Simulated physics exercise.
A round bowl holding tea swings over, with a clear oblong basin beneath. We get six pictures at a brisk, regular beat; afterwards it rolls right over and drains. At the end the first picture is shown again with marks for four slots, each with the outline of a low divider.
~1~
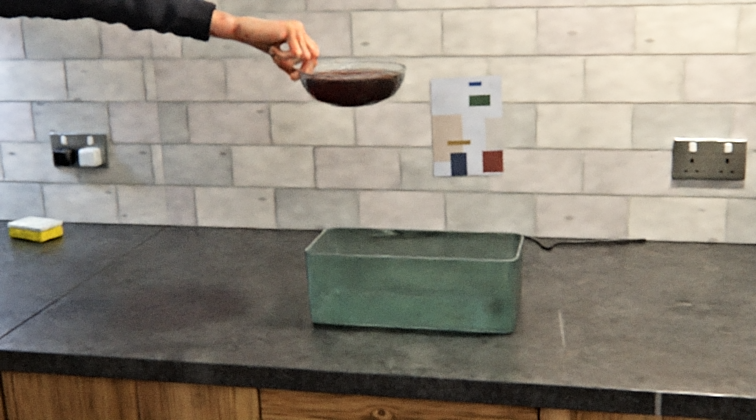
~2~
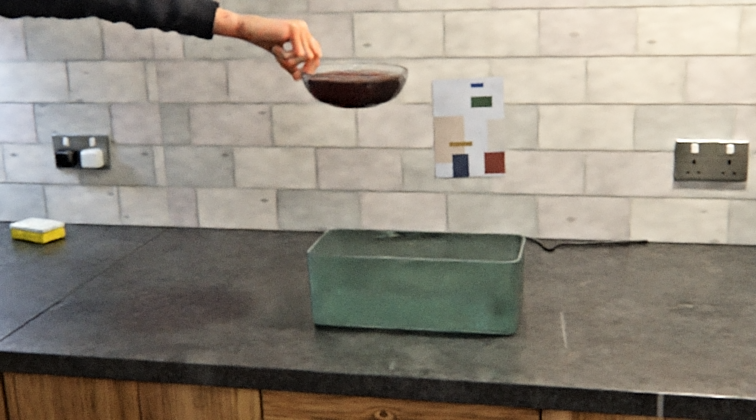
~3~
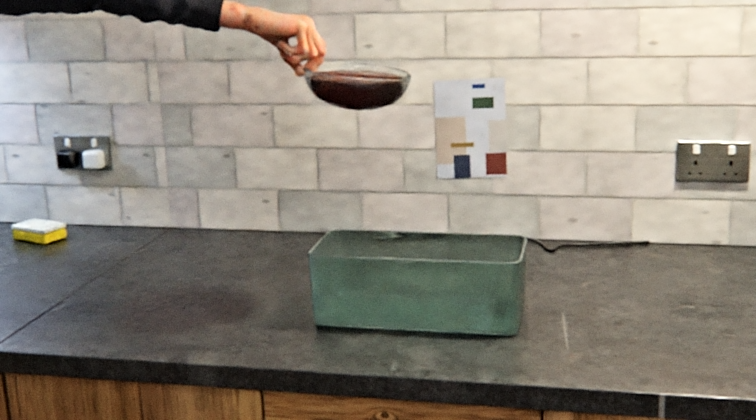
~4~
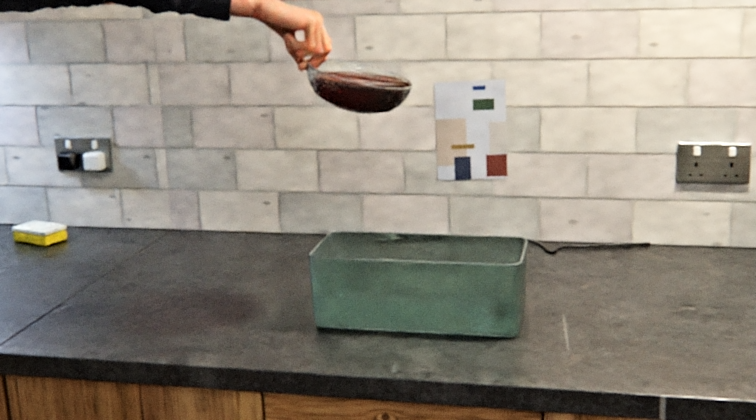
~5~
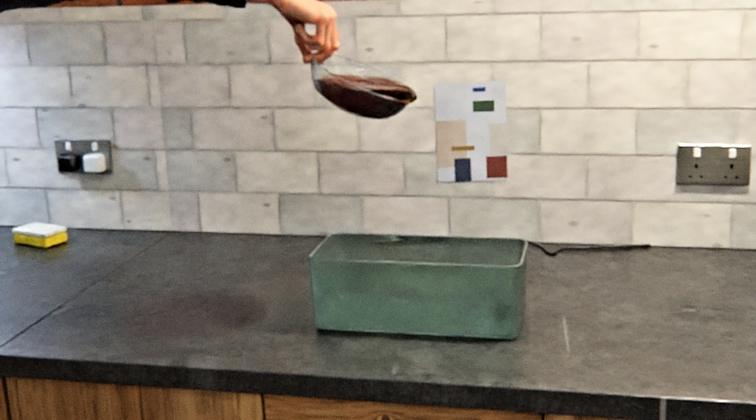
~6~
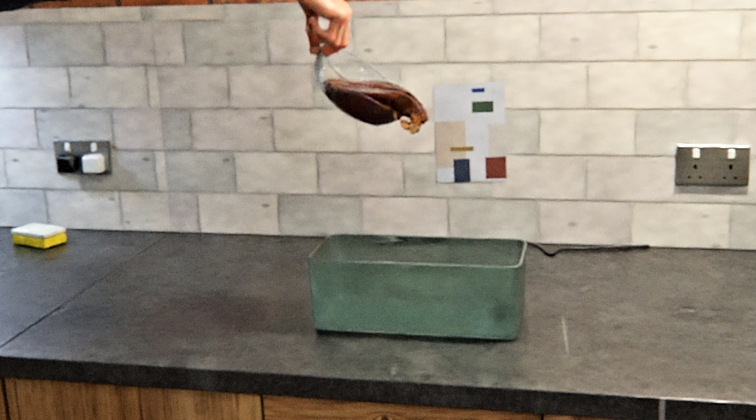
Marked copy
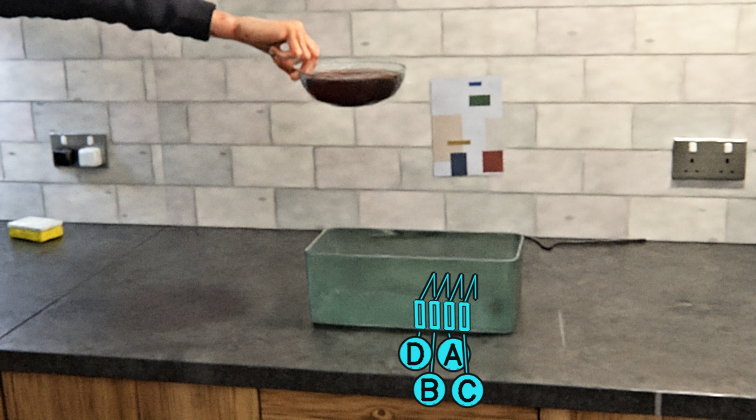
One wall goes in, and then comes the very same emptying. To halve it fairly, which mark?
A works best here.
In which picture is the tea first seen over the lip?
Picture 5.
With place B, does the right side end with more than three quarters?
No, it does not.
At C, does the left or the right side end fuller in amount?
The left side.
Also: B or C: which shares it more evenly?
That would be B.
In cyan, A at (449, 333); B at (434, 332); C at (463, 334); D at (419, 332).
With A, about 52 % ends left of the wall and 45 % right of it; 3 % is lost outside.
With B, about 35 % ends left of the wall and 61 % right of it; 3 % is lost outside.
With C, about 71 % ends left of the wall and 24 % right of it; 5 % is lost outside.
With D, about 24 % ends left of the wall and 73 % right of it; 3 % is lost outside.
